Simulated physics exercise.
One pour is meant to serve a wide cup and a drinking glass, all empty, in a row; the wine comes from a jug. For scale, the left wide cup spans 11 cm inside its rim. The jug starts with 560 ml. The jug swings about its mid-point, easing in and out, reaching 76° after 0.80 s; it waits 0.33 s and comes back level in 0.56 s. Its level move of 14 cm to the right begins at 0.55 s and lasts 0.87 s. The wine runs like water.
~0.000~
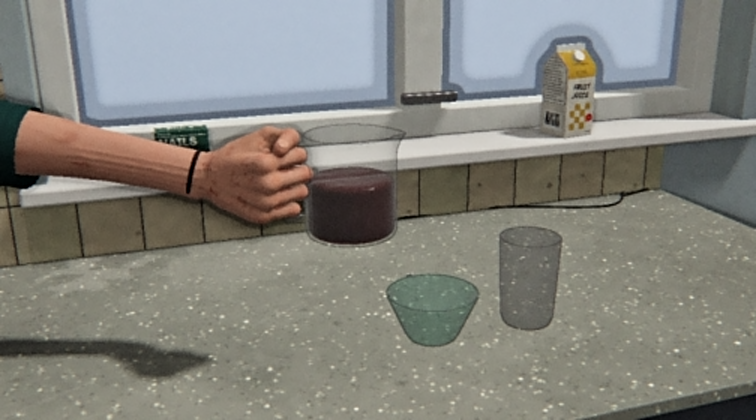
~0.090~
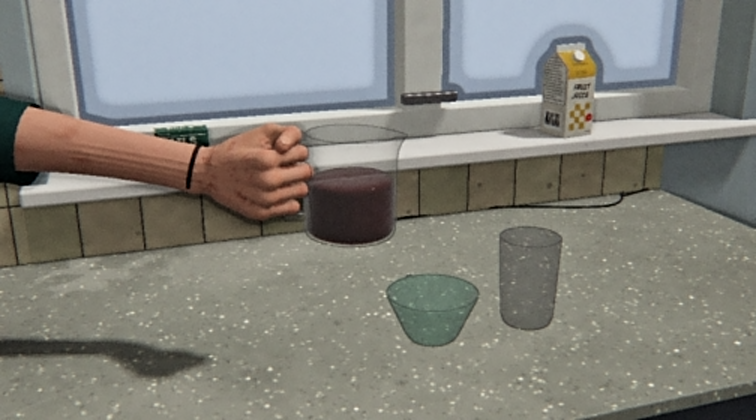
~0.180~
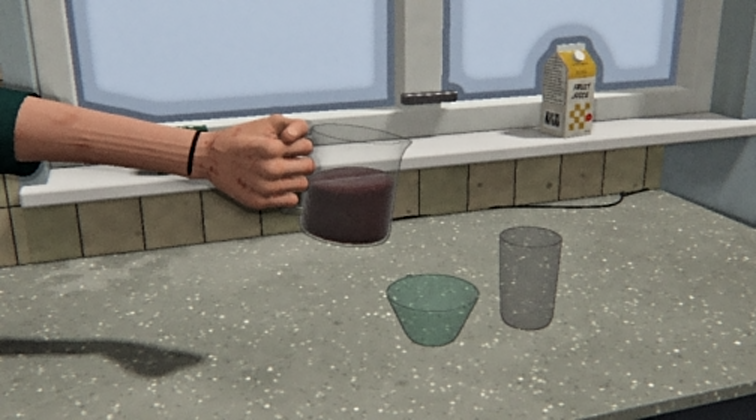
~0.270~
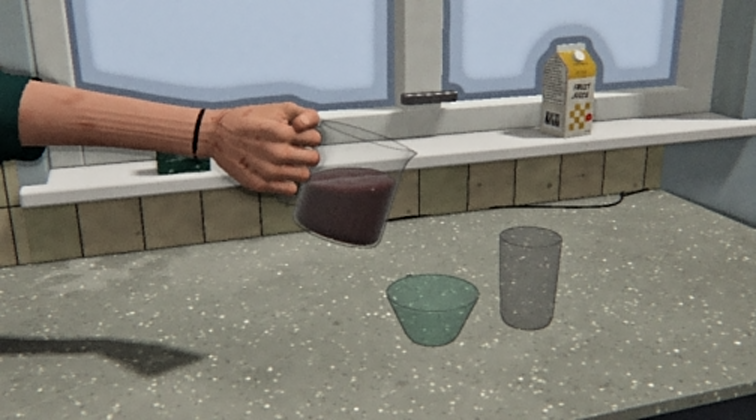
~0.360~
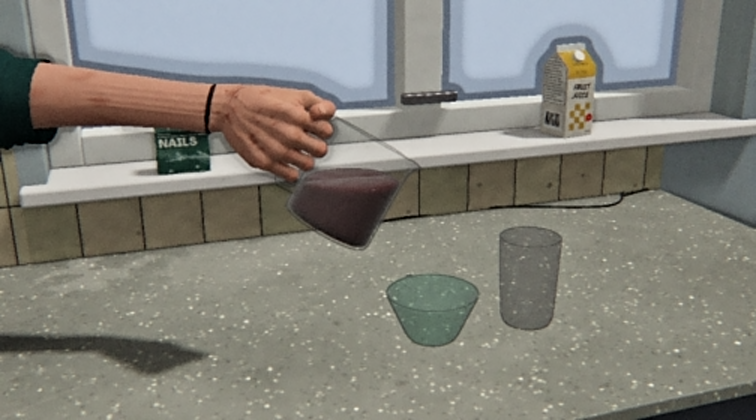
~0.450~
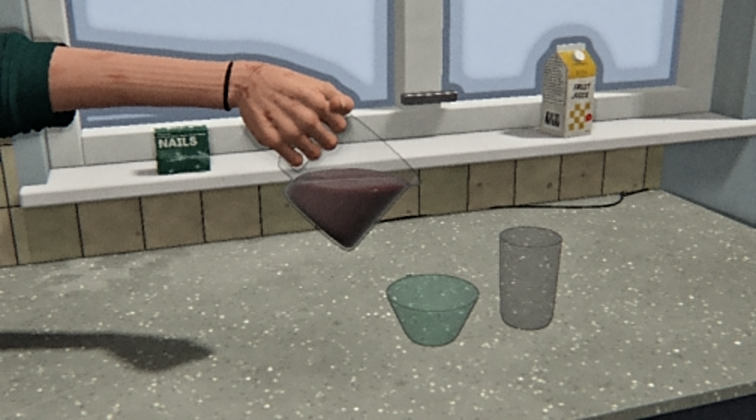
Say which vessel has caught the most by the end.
The right one catches the most.
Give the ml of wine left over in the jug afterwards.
Some 200 ml.
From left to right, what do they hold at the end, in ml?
Roughly 30 ml left, 110 ml right.
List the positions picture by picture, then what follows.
The first picture shows tilt 0°; pouring edge (405, 131); surface from (307, 182) to (390, 173); the left wide cup's rim runs from (389, 300) to (474, 287); the right drinking glass's rim runs from (504, 242) to (557, 235).
The second picture shows tilt 2°; pouring edge (407, 133); surface from (307, 182) to (390, 174).
The third picture shows tilt 9°; pouring edge (411, 140); surface from (307, 183) to (391, 173).
The fourth picture shows tilt 19°; pouring edge (417, 151); surface from (305, 184) to (393, 174).
The fifth picture shows tilt 32°; pouring edge (420, 166); surface from (295, 188) to (396, 176).
The sixth picture shows tilt 45°; pouring edge (421, 183); surface from (288, 184) to (406, 177).
Then, 0.77 s in, the tilt is 76° and from the left they hold 35 ml, 0 ml, the jug 455 ml, and 0 ml is on the counter.
Then, 1.01 s in, the tilt is 76° and from the left they hold 15 ml, 0 ml, the jug 310 ml, and 80 ml is on the counter.
Then, 1.25 s in, the tilt is 67° and from the left they hold 30 ml, 85 ml, the jug 215 ml, and 205 ml is on the counter.
Then, 1.52 s in, the tilt is 16° and from the left they hold 30 ml, 110 ml, the jug 200 ml, and 215 ml is on the counter.
Finally, from the left they hold 30 ml, 110 ml, the jug 200 ml, and 220 ml is on the counter.
